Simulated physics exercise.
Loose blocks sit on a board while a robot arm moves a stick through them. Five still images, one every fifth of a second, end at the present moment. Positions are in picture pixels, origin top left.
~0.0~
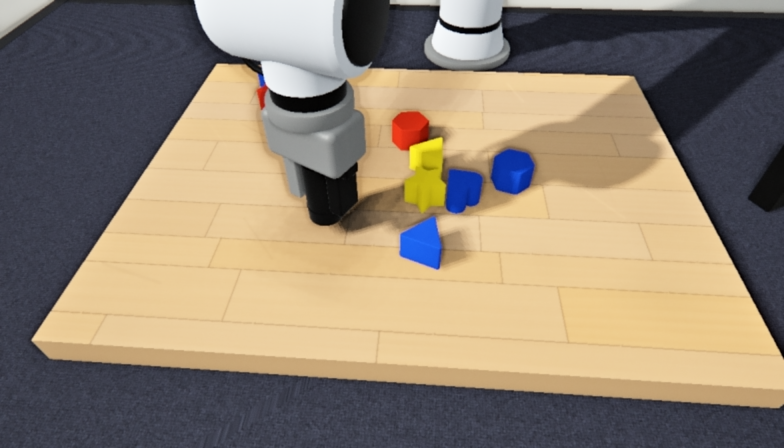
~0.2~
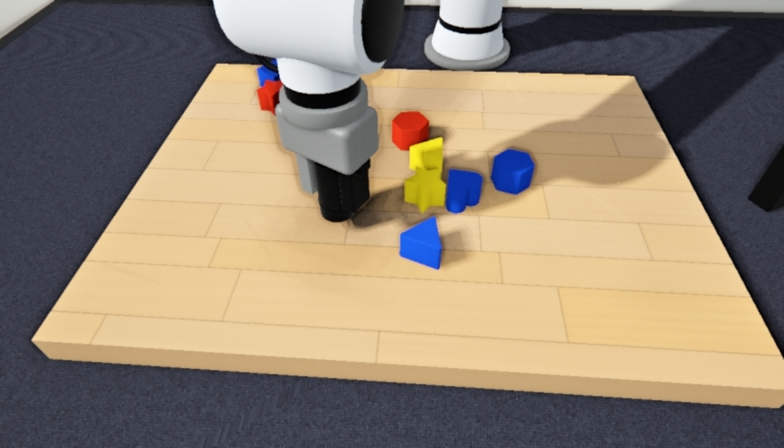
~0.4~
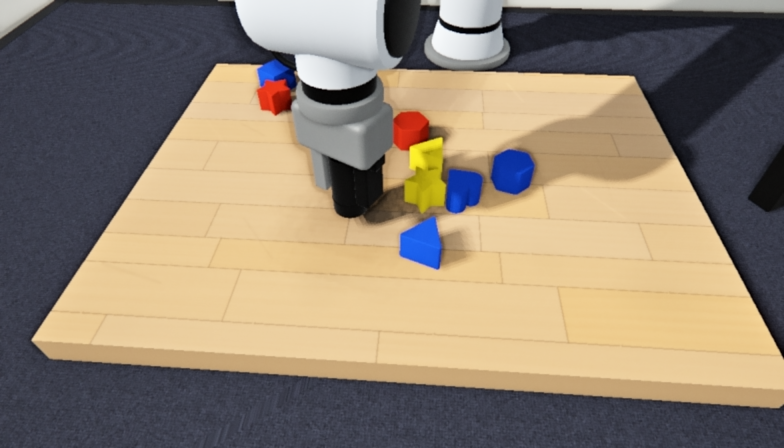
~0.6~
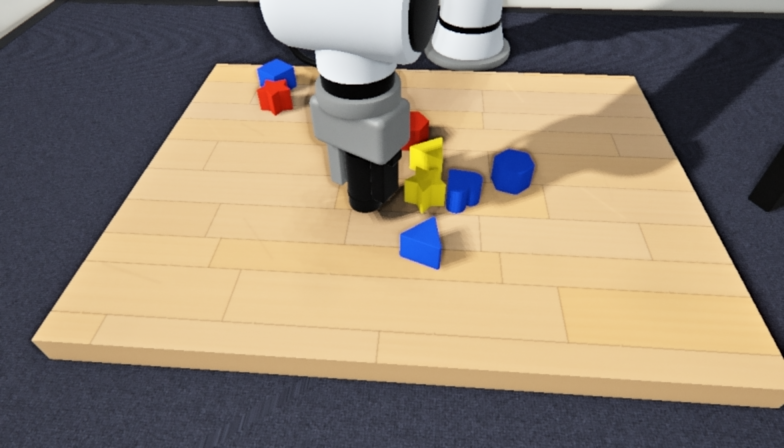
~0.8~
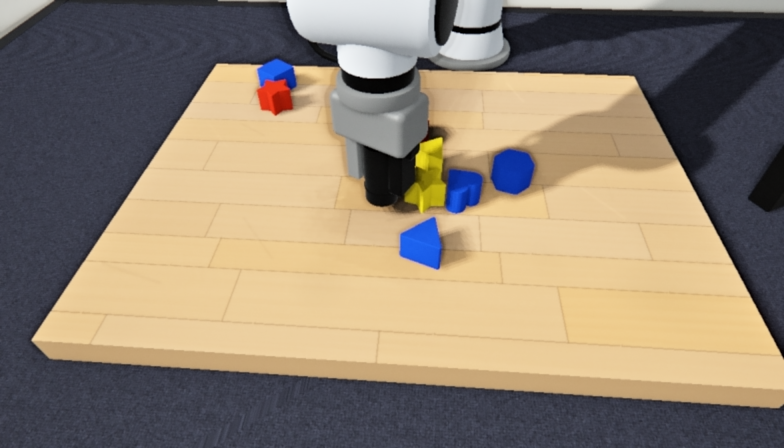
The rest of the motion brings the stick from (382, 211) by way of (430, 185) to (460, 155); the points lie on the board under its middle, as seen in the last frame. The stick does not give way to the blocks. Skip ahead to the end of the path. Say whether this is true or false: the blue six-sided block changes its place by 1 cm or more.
It is false.
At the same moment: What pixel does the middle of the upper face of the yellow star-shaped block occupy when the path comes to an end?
My best guess is (473, 159).
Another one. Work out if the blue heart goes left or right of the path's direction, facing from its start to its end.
The shift goes right.
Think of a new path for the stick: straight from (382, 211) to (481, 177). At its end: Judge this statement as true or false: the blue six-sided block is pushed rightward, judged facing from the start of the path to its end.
The statement is true.
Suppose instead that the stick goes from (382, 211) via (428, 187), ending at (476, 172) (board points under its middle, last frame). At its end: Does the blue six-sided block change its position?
Final answer: Yes.
The first path, step by step. One third of the way, stick (416, 180); yellow star-shaped block (445, 168), turned 30° clockwise; yellow three-sided block (434, 147), turned 20° anticlockwise; blue heart (473, 179).
Two thirds of the way, stick (442, 161); yellow star-shaped block (470, 161), turned 70° clockwise; yellow three-sided block (441, 137), turned 40° anticlockwise; blue heart (485, 180), turned 25° clockwise.
At the end, stick (461, 142); yellow star-shaped block (473, 159), turned 90° clockwise; yellow three-sided block (443, 124), turned 75° anticlockwise; blue heart (485, 180), turned 25° clockwise; blue six-sided block in place.
